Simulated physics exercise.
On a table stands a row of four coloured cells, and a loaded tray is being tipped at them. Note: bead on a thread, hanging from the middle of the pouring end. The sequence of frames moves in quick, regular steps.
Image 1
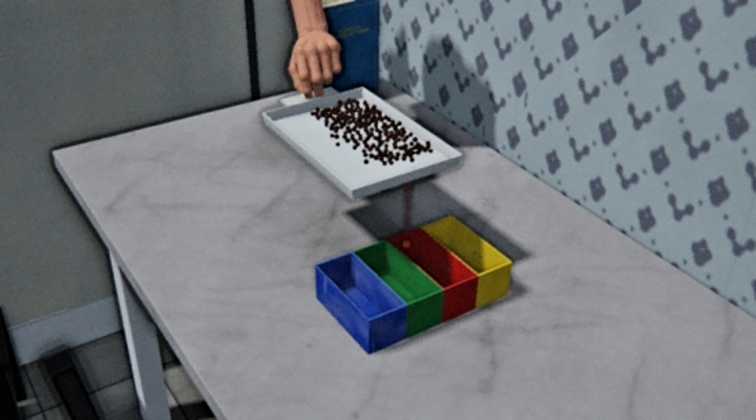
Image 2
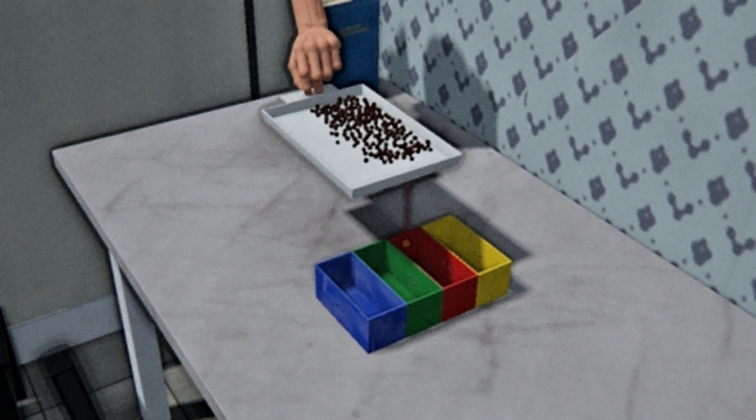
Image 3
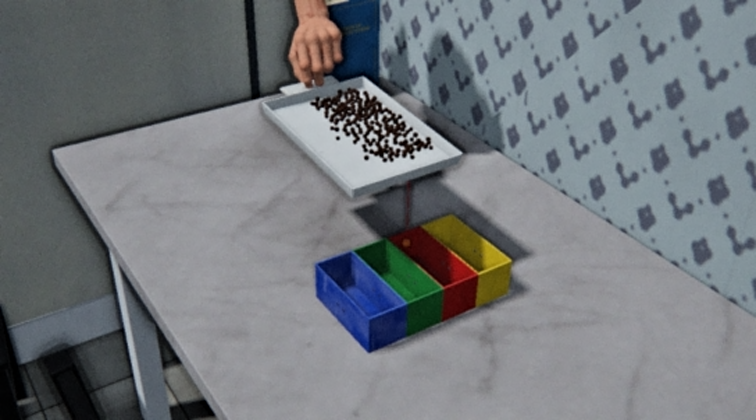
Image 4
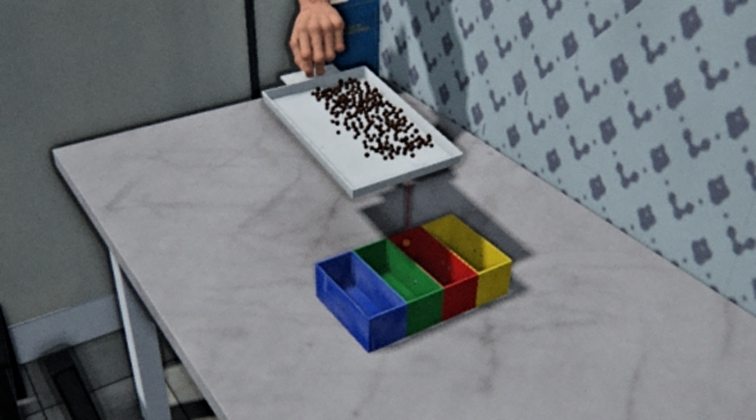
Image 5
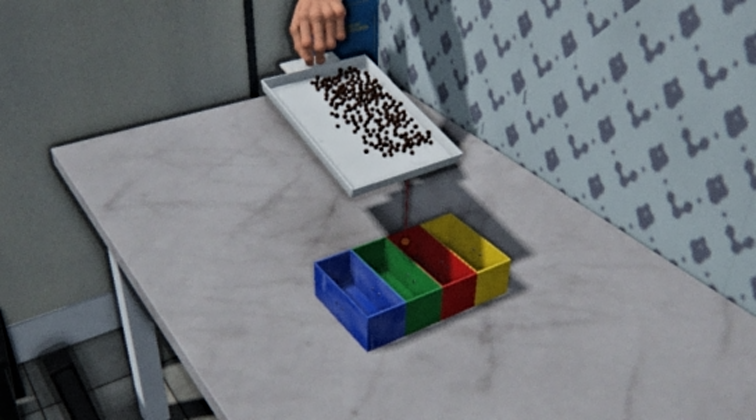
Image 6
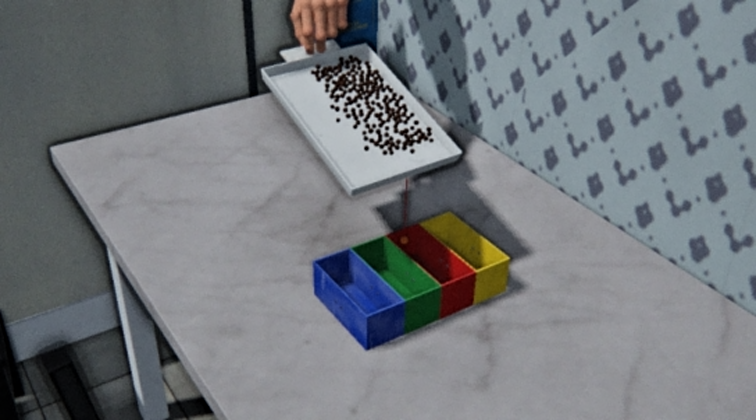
A hand gradually raising the back of a white tray of small dark berries above blue, green, red and yellow cells.
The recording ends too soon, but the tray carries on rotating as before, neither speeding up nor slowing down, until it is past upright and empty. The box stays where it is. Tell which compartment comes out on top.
It is red that comes out on top.
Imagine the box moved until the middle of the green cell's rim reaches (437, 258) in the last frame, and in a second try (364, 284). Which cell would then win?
Case 1 - the green cell; case 2 - yellow.
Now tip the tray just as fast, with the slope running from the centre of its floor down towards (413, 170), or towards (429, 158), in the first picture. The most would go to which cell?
First try: The yellow cell. Second try: That yellow cell.
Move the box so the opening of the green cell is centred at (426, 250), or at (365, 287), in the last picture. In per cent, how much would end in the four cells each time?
The first yields 80 per cent and the second 90 per cent.
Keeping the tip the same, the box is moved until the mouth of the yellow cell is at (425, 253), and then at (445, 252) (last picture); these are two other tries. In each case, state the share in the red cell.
First 30 per cent, second 30 per cent.
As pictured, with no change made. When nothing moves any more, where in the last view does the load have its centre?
I'd place the middle at about (432, 299).
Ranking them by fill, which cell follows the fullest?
Second place goes to the green one.
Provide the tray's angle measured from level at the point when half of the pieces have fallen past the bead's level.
It sits at roughly 110°.
Soon, tray tipped steeply; most on the tray; a stray few in the blue cell; a stray few in the yellow cell; a small part falling or outside the box.
A while on, tray tipped right over; most on the tray; a small part in the red cell; a stray few in the blue cell; a stray few in the yellow cell; a stray few in the green cell; a small part falling or outside the box.
Towards the end, tray tipped past a quarter turn; about a third in the red cell; about a quarter in the green cell; a small part in the yellow cell; a small part in the blue cell; a small part falling or outside the box.
Finally, tray tipped past a quarter turn; about a third in the red cell; about a quarter in the green cell; a small part in the yellow cell; a small part in the blue cell; a small part outside the box.
